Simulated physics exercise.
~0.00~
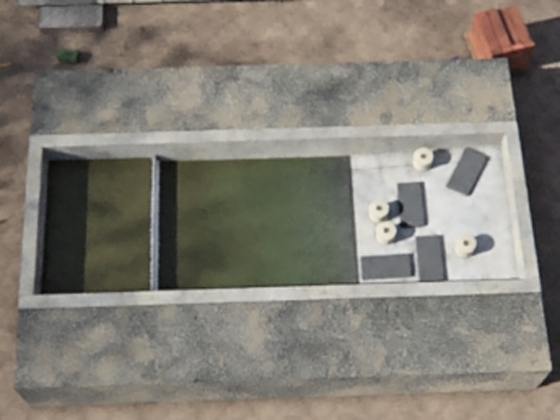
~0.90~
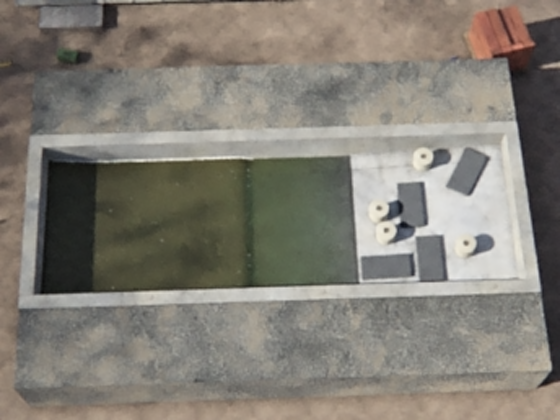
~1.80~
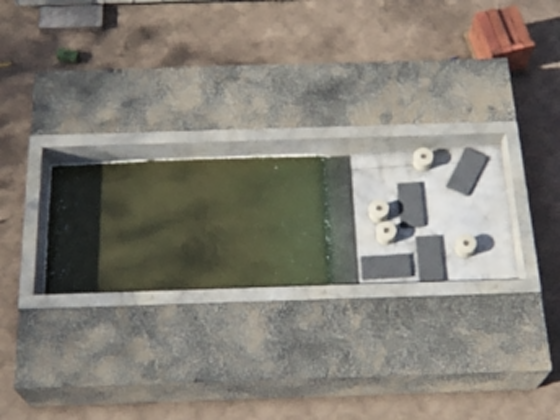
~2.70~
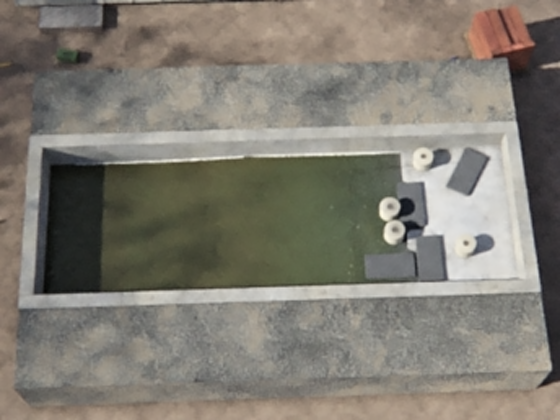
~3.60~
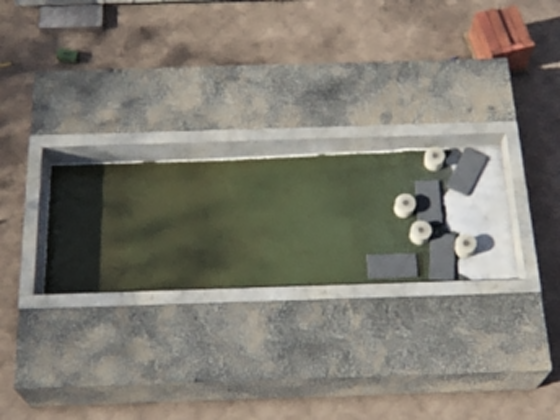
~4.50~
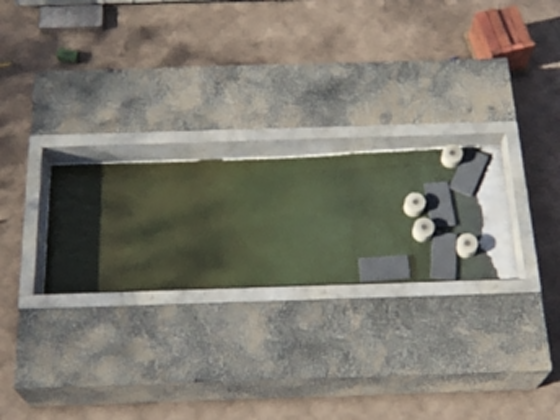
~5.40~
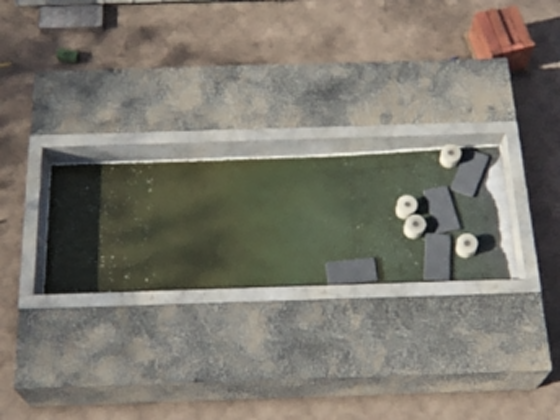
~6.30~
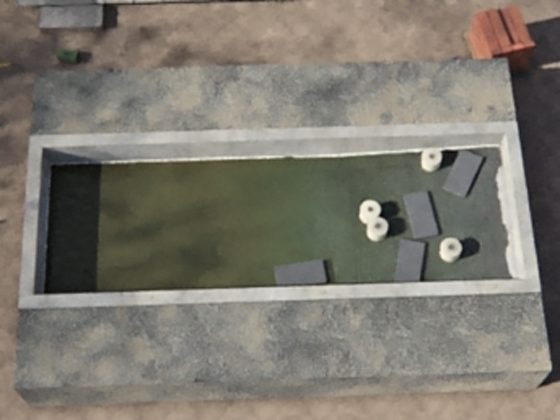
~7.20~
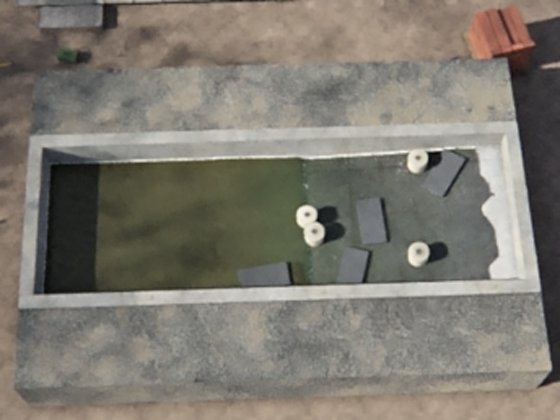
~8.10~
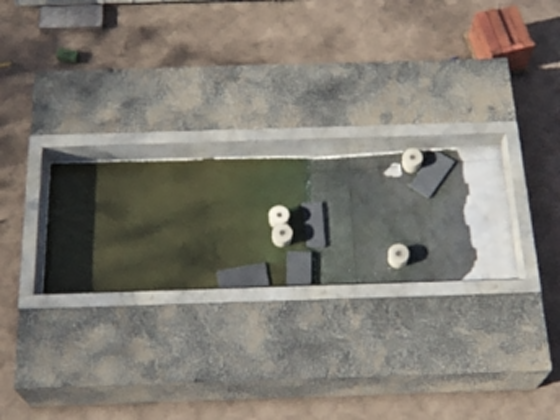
A long concrete basin set in a grey speckled block on brown ground is seen from above, with green water behind a thin upright board at the left and dark slabs and cream round tubs on the pale dry floor at the right. The board vanishes, and the water spreads rightward. It reaches the slabs and tubs, nudging several of them right as it covers nearly all the pale floor. The water then draws back, carrying the pieces left. At the end most lie farther left than they began, with pale floor bare again at the right edge.
